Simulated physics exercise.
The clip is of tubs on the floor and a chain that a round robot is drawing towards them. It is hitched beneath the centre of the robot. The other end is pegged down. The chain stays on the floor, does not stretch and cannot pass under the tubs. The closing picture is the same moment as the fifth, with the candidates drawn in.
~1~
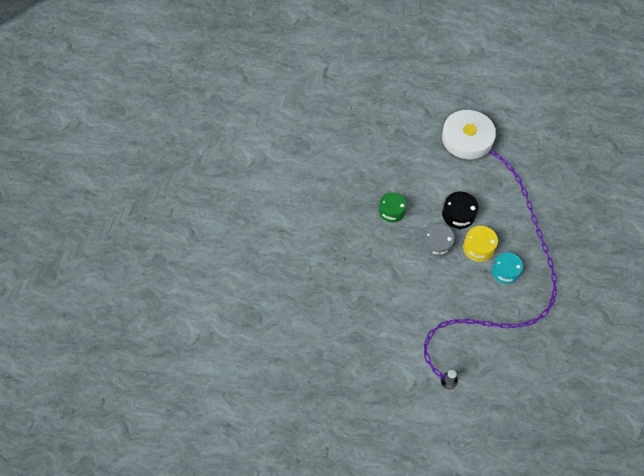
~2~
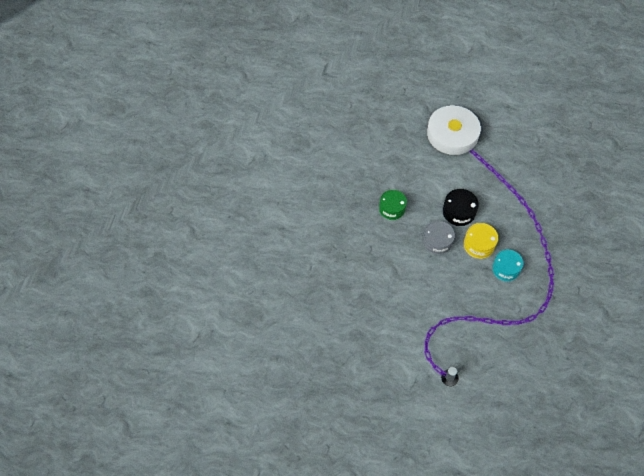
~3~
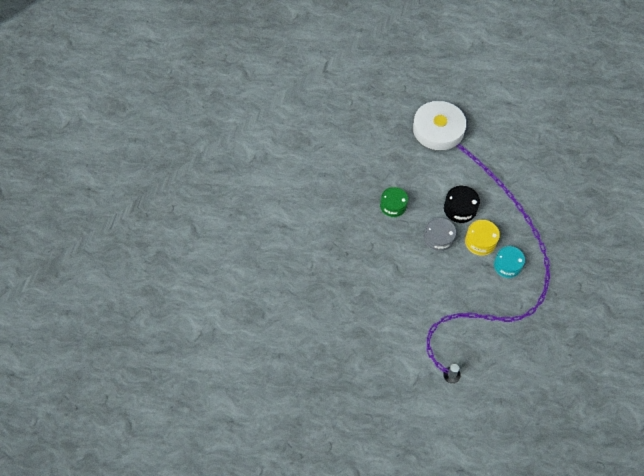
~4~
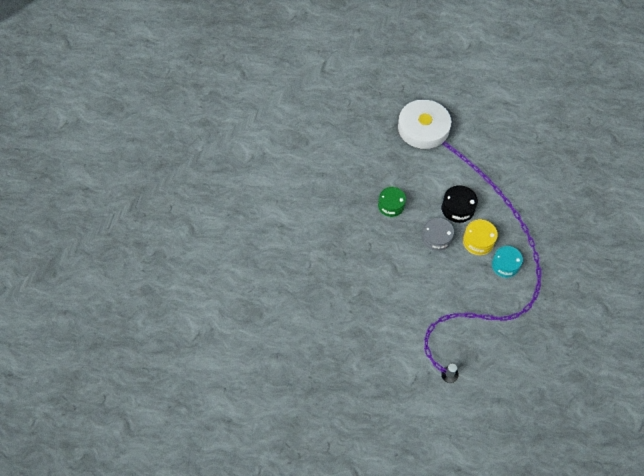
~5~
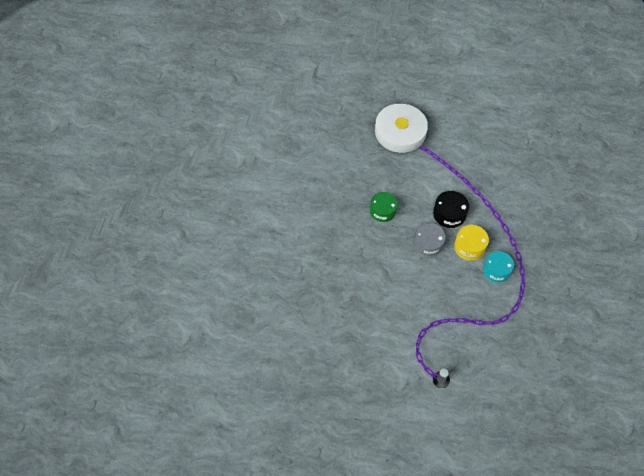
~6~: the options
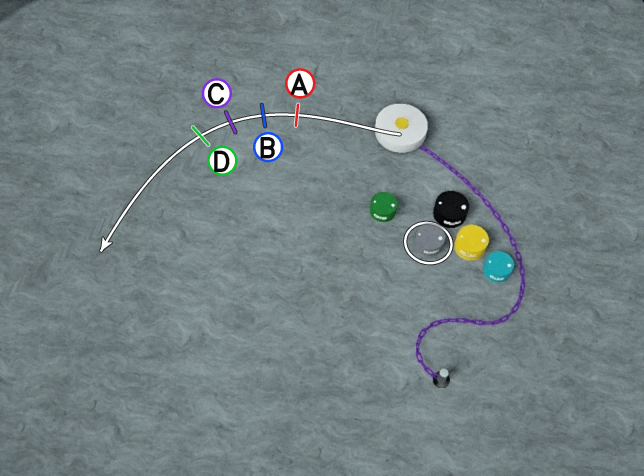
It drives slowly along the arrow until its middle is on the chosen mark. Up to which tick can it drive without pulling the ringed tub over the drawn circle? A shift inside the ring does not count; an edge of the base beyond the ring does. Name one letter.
The farthest safe stop is A.
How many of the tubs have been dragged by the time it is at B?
Four.
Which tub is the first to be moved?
Turquoise.
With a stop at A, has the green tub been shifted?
No.
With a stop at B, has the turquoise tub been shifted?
Yes.
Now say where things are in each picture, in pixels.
Black tub (460, 210); grey tub (438, 240); yellow tub (480, 244), in the first frame.
Robot (453, 131); turquoise tub (508, 265), in the second frame.
Robot (439, 126); peg (453, 372), in the third frame.
Robot (424, 125); grey tub (438, 234), in the fourth frame.
Robot (401, 129); turquoise tub (498, 267); green tub (383, 207); peg (442, 376), in the fifth frame.
On the copy, A at (297, 115); B at (263, 115); C at (231, 122); D at (201, 136); the ring at (428, 243); the route from (400, 134) via (219, 127) to (101, 251).
On A. First, robot (363, 121); grey tub (429, 240).
Then, robot (328, 114); grey tub (429, 240).
Finally, robot (297, 109); black tub (447, 212); grey tub (429, 240); yellow tub (466, 242); turquoise tub (462, 268); the grey tub is still in its ring.
By contrast, B drags the ringed tub to (412, 246); C drags the ringed tub to (391, 253); D drags the ringed tub to (375, 259).
